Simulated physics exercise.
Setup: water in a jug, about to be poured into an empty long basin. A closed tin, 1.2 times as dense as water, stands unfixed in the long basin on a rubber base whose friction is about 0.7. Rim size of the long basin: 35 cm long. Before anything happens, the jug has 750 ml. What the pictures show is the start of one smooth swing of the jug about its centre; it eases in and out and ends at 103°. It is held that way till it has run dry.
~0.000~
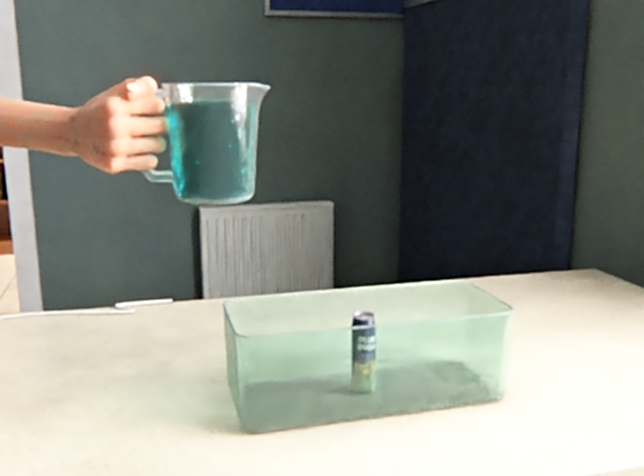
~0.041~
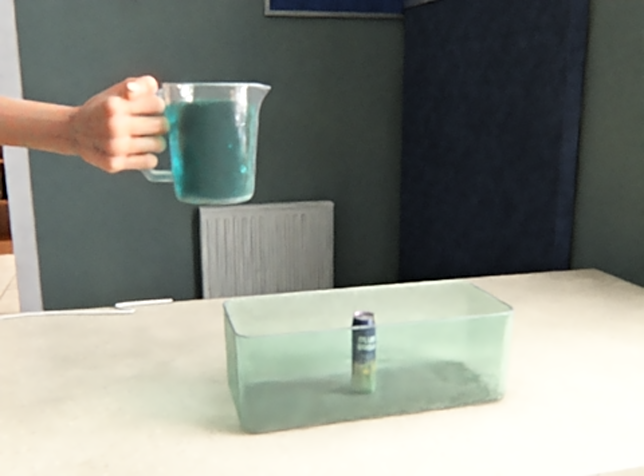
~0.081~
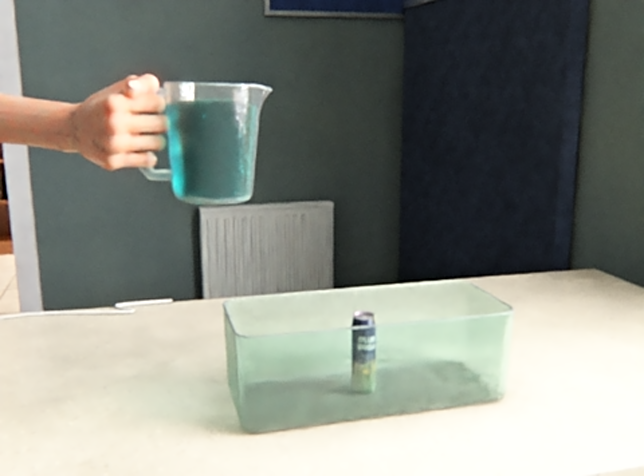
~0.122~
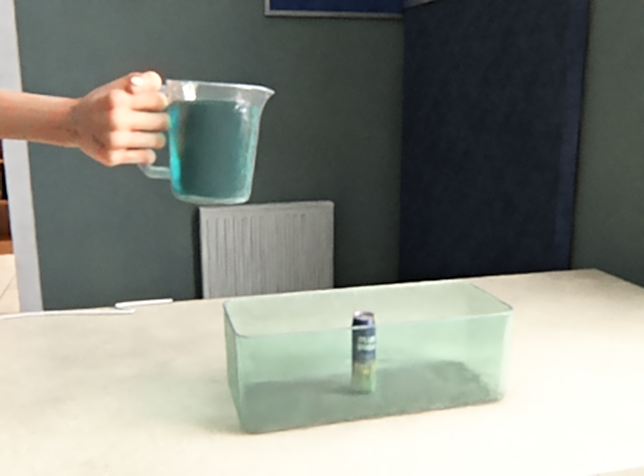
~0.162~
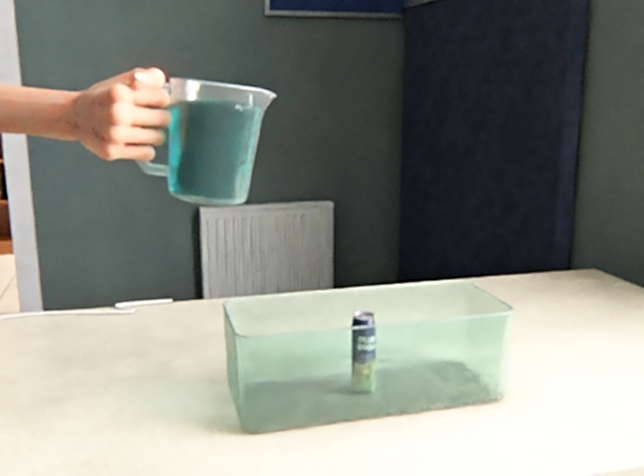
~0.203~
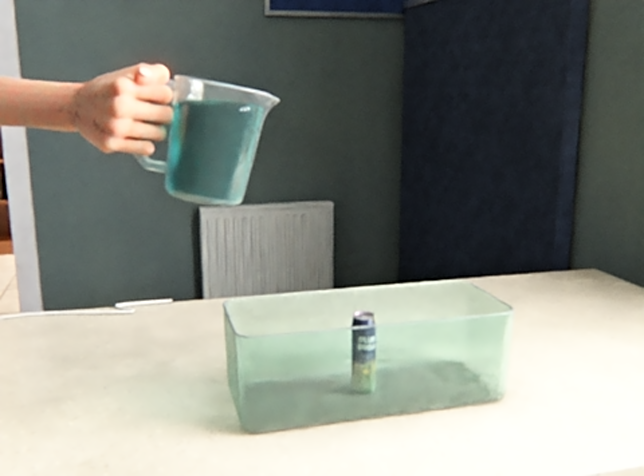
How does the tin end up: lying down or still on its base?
It's going to be knocked down.
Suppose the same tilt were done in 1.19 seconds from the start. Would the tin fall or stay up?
After the tilt, the tin has tipped over.
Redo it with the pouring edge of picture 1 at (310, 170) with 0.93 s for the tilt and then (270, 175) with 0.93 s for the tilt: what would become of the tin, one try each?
Run one: It tumbles. Run two: It does not tip.
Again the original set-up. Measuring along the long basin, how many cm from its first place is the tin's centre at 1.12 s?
Near 9 cm of travel.
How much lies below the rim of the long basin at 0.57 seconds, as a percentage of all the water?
Fraction in basin: Approx. 1%.
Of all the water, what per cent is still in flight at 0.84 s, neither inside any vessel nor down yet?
Some 30 % is up in the air.
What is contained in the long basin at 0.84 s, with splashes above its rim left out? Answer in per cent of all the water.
I'd say roughly 40 in a hundred of it.
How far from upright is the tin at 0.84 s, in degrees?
I'd say it is close to 5 degrees off upright.
After 0.57 s the tilt is 70° and 80 per cent is still to pour; the tin stands where it began.
After 0.84 s the tilt is 101° and 29 per cent is still to pour; the tin stands where it began.
After 1.12 s the tilt is 103° and 3 per cent is still to pour; the tin lies on its side.
After 1.43 s the tilt is 103° and 0 per cent is still to pour; the tin lies on its side.
In the end the tin lies on its side.
